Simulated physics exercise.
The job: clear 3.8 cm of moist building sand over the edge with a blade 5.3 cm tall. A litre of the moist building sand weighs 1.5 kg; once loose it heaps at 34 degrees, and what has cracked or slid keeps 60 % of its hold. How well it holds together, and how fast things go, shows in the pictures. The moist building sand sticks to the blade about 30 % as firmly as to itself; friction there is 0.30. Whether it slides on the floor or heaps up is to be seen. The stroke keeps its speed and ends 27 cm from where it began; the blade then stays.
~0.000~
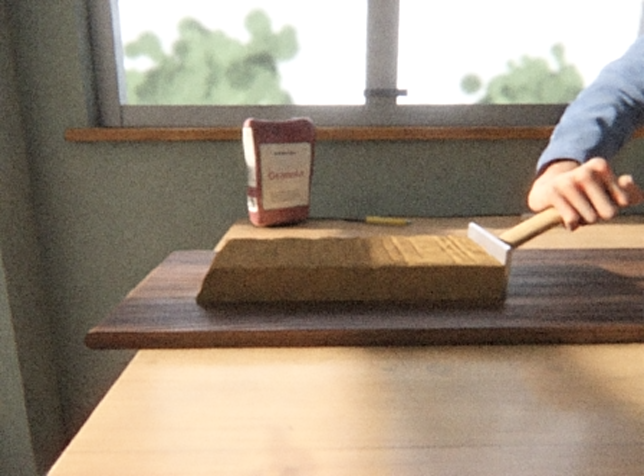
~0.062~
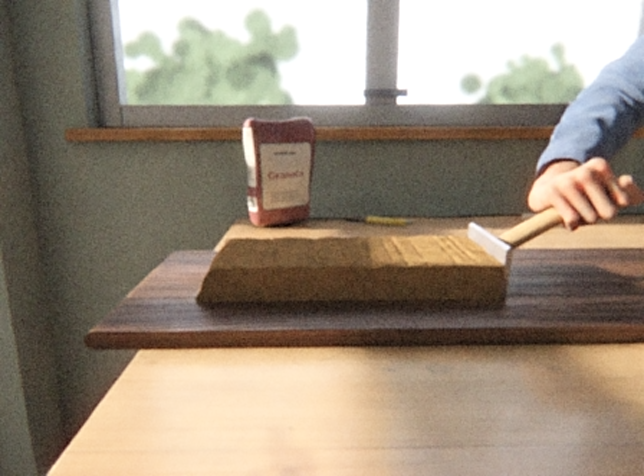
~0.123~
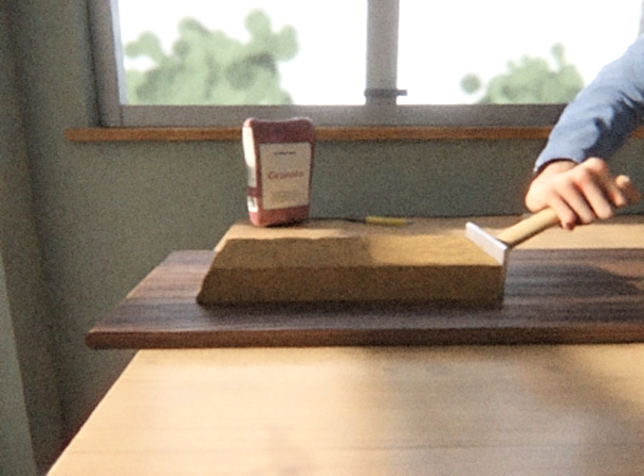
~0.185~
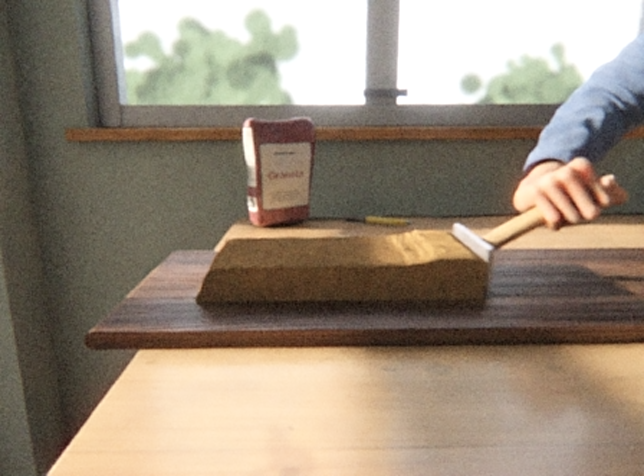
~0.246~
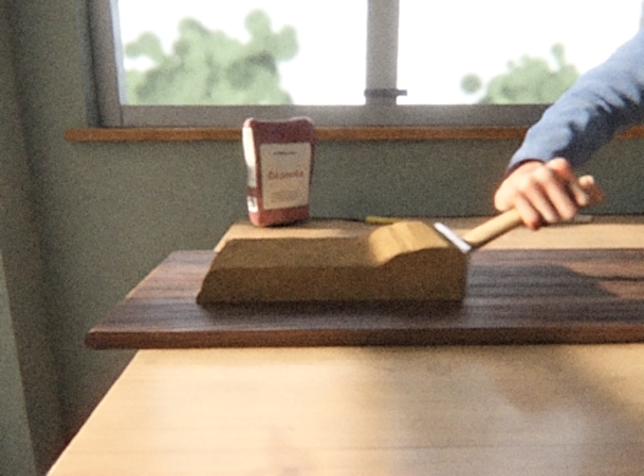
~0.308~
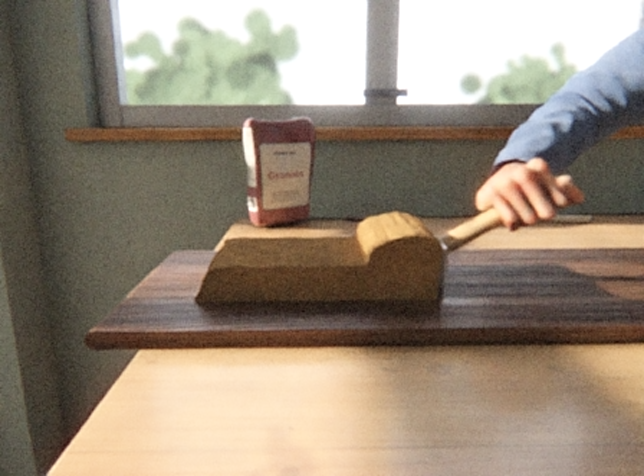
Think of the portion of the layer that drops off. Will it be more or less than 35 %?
The result is less than 35 %.
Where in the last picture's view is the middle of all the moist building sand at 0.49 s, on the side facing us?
Near (282, 276).
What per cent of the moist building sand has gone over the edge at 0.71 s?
About 0 %.
After 0.49 s, 0 % has gone over the edge.
After 0.71 s, 0 % has gone over the edge.
After 0.92 s, 26 % has gone over the edge.
After 1.14 s, 27 % has gone over the edge.
After 1.21 s, at the end, 27 % has gone over the edge.
